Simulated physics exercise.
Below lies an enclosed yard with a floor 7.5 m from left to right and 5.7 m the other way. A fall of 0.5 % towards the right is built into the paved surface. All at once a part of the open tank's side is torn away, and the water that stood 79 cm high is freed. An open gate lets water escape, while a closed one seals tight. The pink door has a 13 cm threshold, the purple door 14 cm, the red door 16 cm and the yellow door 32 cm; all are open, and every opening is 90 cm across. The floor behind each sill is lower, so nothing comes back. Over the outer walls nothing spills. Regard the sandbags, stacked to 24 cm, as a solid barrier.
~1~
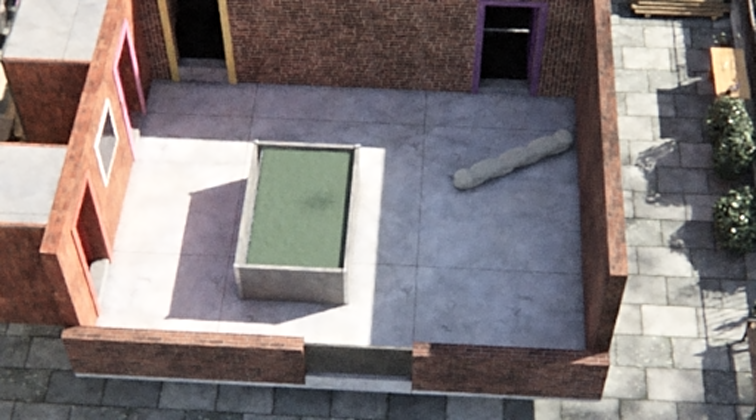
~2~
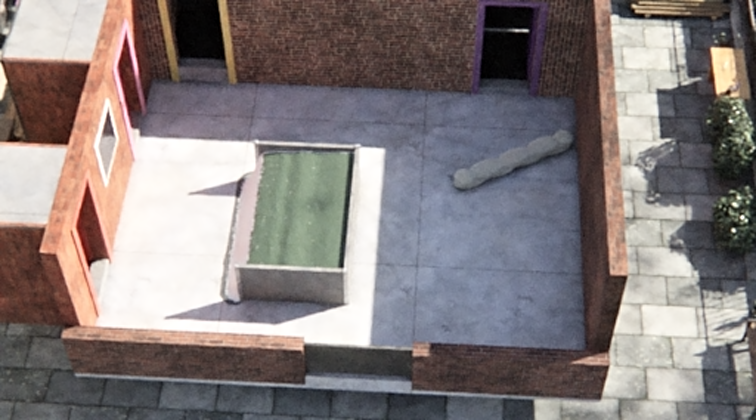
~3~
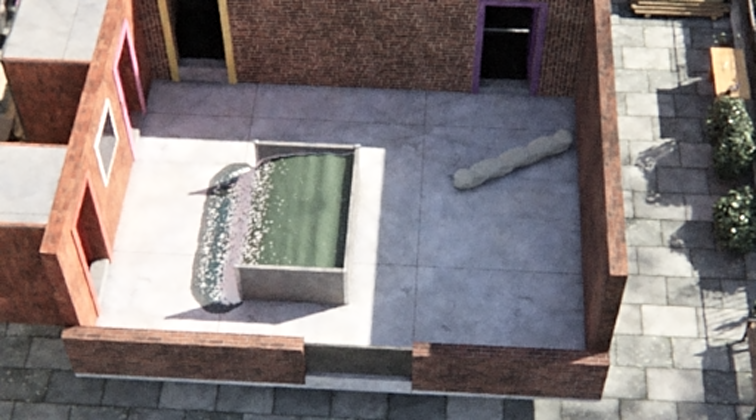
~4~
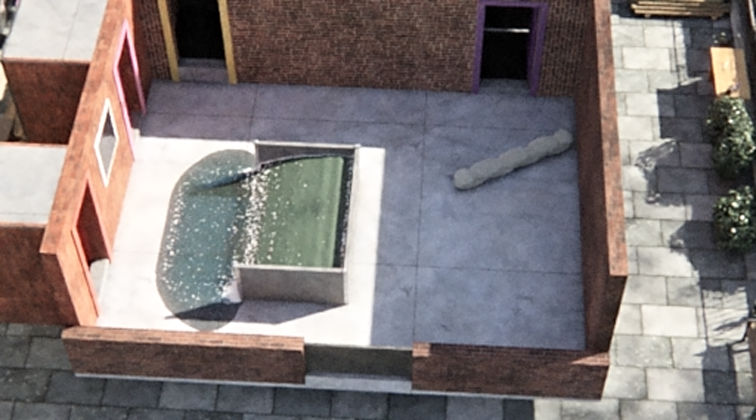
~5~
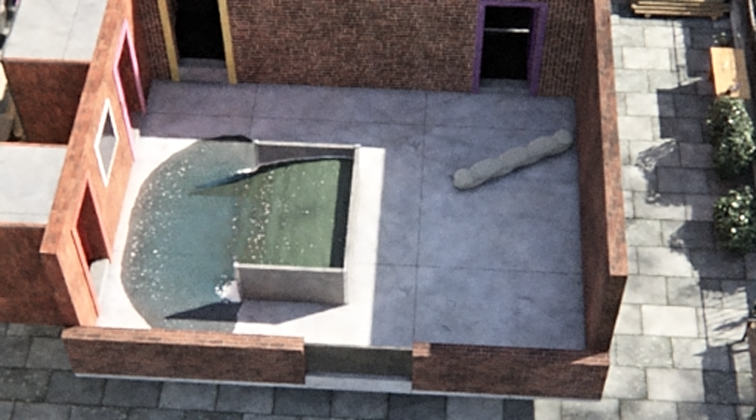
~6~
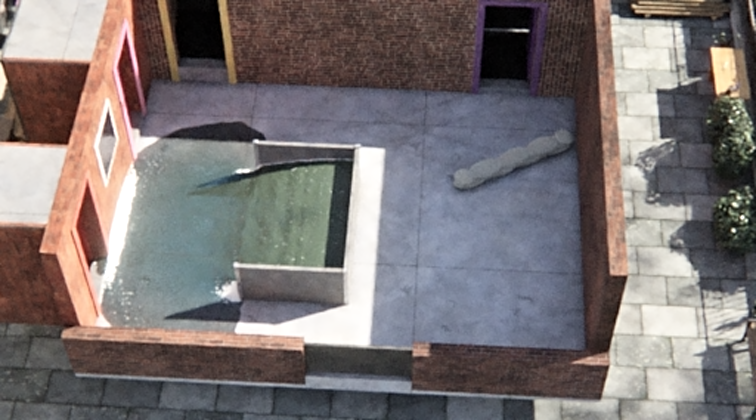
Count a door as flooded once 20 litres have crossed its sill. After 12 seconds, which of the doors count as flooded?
Pink door: Flooded; purple door: Not flooded; red door: Flooded; yellow door: Not flooded.
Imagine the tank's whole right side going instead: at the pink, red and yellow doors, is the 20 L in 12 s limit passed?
Then pink would come out on the low side, red on the low side and yellow on the low side.
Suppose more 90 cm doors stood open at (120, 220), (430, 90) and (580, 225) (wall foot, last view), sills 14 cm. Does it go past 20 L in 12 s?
So, in the order given, it's beyond the mark, then shy of the mark, then shy of the mark.
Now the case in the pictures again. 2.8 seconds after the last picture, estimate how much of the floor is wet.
Covered: Roughly 50 %.
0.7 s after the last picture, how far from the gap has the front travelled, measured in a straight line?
Distance: Approx. 4.0 m.
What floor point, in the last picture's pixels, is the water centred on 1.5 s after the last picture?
Around (197, 226).
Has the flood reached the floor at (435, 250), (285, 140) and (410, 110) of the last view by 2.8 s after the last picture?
First spot not yet wet, second submerged, third submerged.
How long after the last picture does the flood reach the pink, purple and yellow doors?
Arrival times: Pink 0.1 seconds, purple 3.2 seconds, yellow 0.9 seconds.
Then, 0.7 s after the last picture water covers 30 % of the floor and is deepest (50 cm) near (130, 229); pink door 23 cm at the sill, 7 L in, purple door not reached, red door 39 cm at the sill, 73 L in, yellow door not reached.
Then, 1.5 s after the last picture water covers 30 % of the floor and is deepest (48 cm) near (93, 341); pink door 20 cm at the sill, 35 L in, purple door not reached, red door 32 cm at the sill, 169 L in, yellow door 28 cm at the sill, 0 L in.
Then, 2.8 s after the last picture water covers 50 % of the floor and is deepest (26 cm) near (162, 83); pink door 13 cm at the sill, 49 L in, purple door not reached, red door 21 cm at the sill, 227 L in, yellow door 24 cm at the sill, 4 L in.
Then, 6.3 s after the last picture water covers 90 % of the floor and is deepest (19 cm) near (569, 102); pink door 9 cm at the sill, 57 L in, purple door 12 cm at the sill, 0 L in, red door 6 cm at the sill, 235 L in, yellow door 9 cm at the sill, 5 L in.
Then, 11.3 s after the last picture water covers 95 % of the floor and is deepest (16 cm) near (399, 367); pink door 5 cm at the sill, 57 L in, purple door 9 cm at the sill, 2 L in, red door 6 cm at the sill, 235 L in, yellow door 5 cm at the sill, 5 L in.
